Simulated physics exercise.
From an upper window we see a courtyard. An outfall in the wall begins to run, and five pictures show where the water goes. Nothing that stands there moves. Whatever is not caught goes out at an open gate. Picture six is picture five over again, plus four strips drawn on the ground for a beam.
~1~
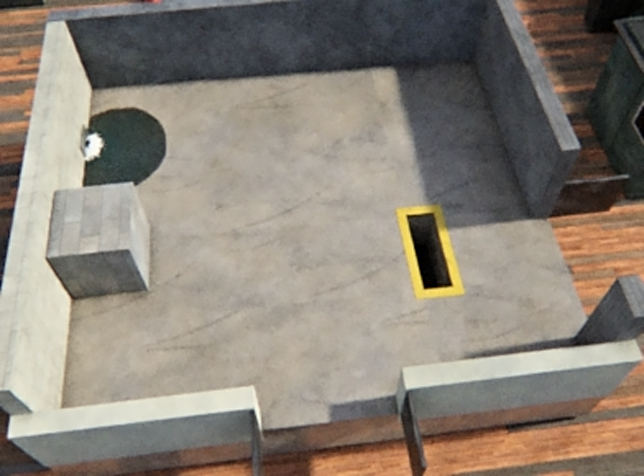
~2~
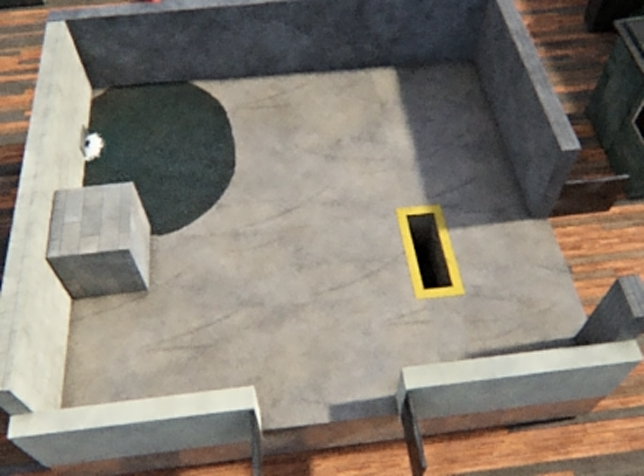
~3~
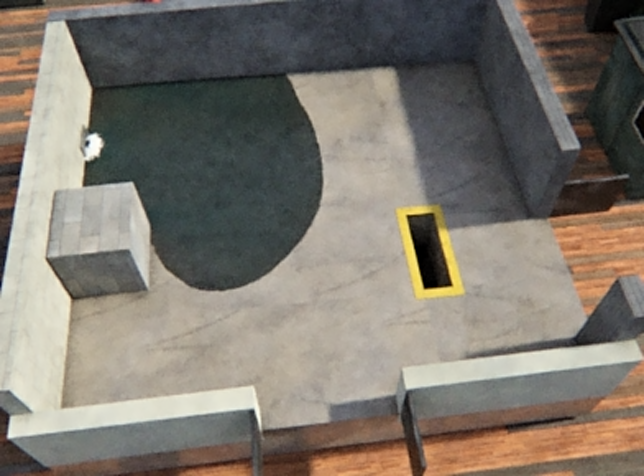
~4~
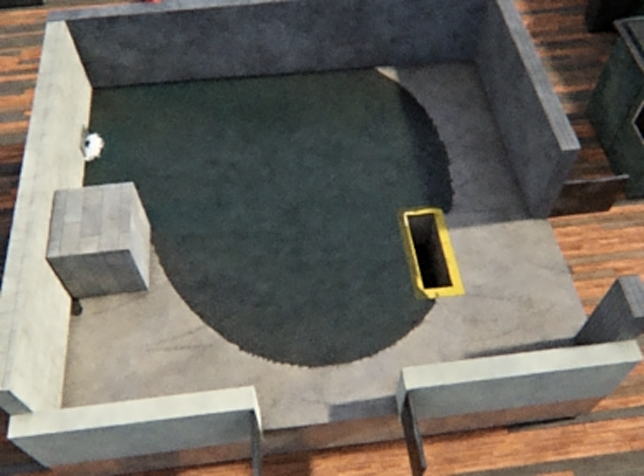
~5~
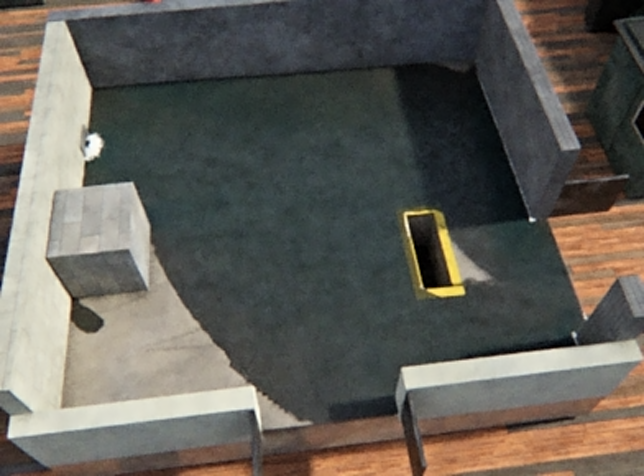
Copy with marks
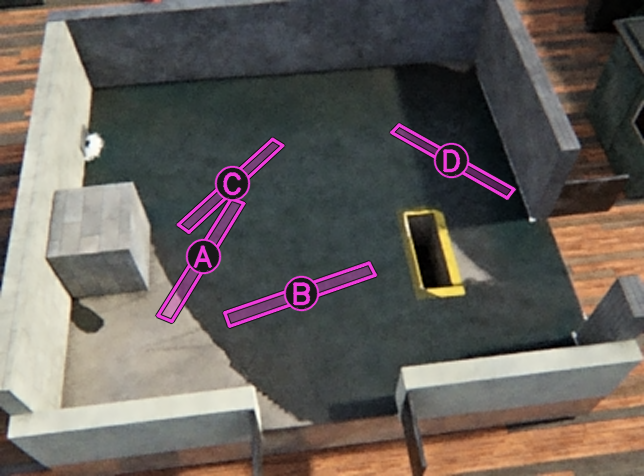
At first, a small dark patch of water lies by the left wall of a walled courtyard, above a grey block. It widens across the paving to the right and downward, reaching the yellow-edged gully and then surrounding it, leaving a dry area at the lower left below the block.
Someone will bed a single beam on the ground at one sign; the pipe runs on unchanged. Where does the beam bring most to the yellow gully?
Take B.
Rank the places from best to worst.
B, D, A, C.
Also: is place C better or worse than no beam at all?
Worse.
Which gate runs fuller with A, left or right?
More leaves on the right.
In magenta, A from (164, 318) to (237, 201); B from (227, 319) to (372, 269); C from (183, 228) to (277, 142); D from (395, 128) to (510, 193).
If A is chosen, about 24 % of the stream goes into the yellow gully, about 76 % out by the gates.
If B is chosen, about 49 % of the stream goes into the yellow gully, about 51 % out by the gates.
If C is chosen, about 13 % of the stream goes into the yellow gully, about 87 % out by the gates.
If D is chosen, about 32 % of the stream goes into the yellow gully, about 62 % out by the gates.
